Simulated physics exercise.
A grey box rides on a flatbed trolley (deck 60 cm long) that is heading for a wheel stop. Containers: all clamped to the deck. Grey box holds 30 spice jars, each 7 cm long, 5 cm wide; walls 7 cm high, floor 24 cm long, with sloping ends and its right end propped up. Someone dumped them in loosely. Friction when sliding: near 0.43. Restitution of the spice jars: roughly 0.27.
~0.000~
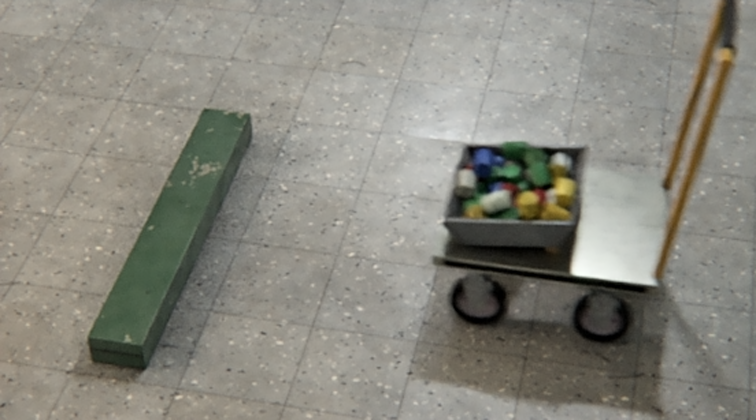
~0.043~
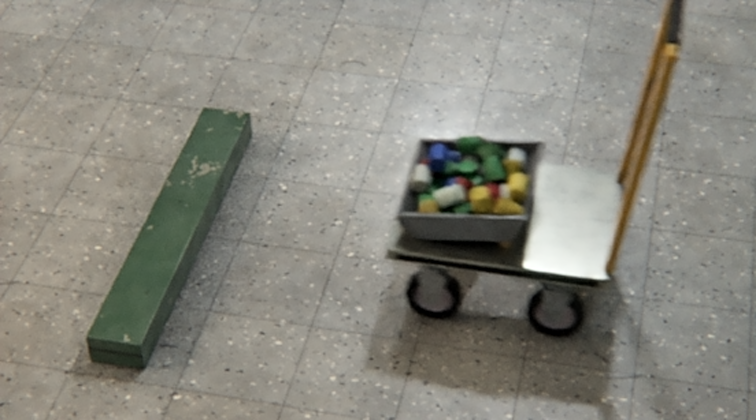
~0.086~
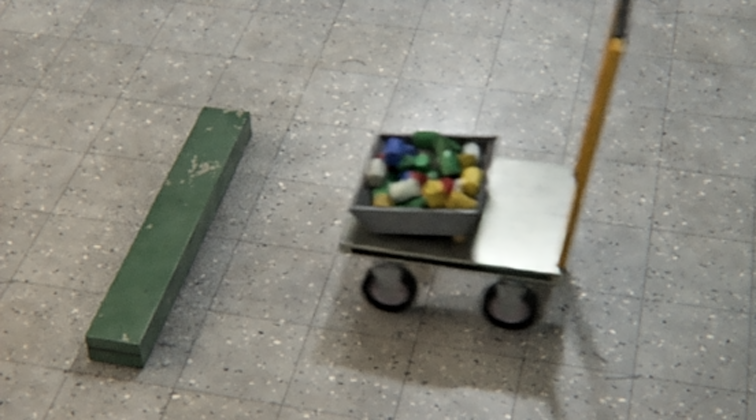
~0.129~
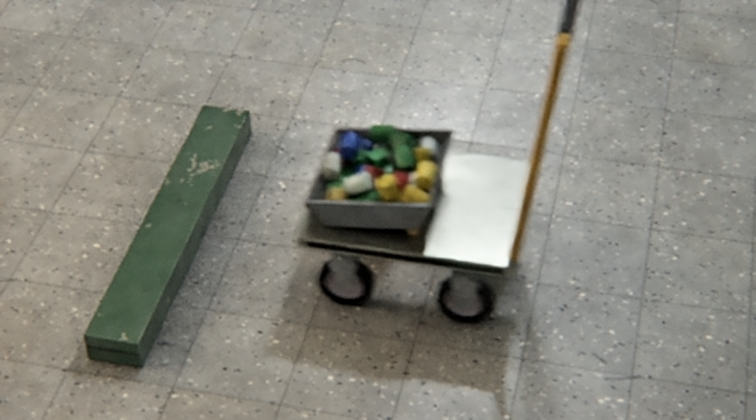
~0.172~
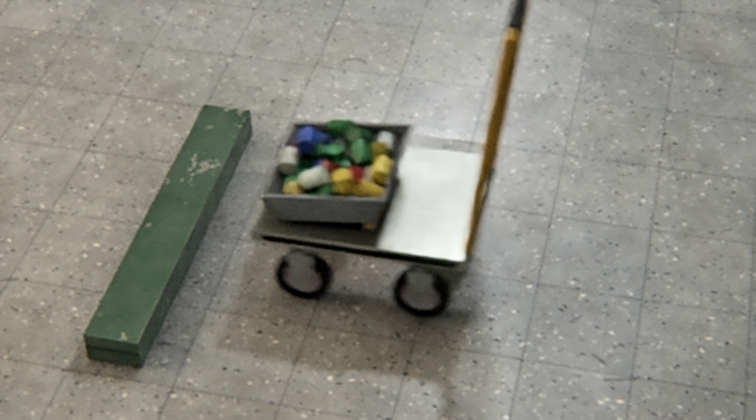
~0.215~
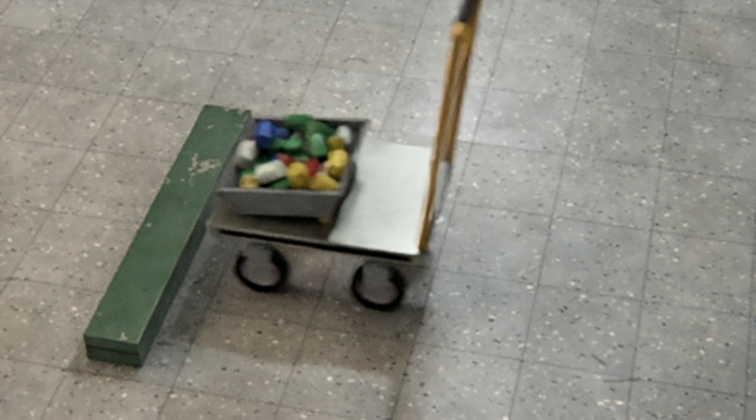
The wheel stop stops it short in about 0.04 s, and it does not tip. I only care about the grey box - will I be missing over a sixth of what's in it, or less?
It spills in excess of one sixth of them.
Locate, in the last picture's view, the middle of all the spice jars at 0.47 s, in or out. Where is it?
Roughly at (189, 139).
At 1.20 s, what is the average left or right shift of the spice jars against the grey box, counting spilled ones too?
On average they sit around 38 cm further left.
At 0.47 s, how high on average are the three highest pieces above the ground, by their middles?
60 cm.
After 0.25 s, impact.
After 0.35 s, the grey box is down by 4 of 30.
After 0.47 s, the grey box is down by 12 of 30.
After 0.70 s, the grey box is down by 14 of 30.
Final count (at 1.20 s), the grey box is down by 14 of 30. Asked share, 14 of 30, 47 per cent.
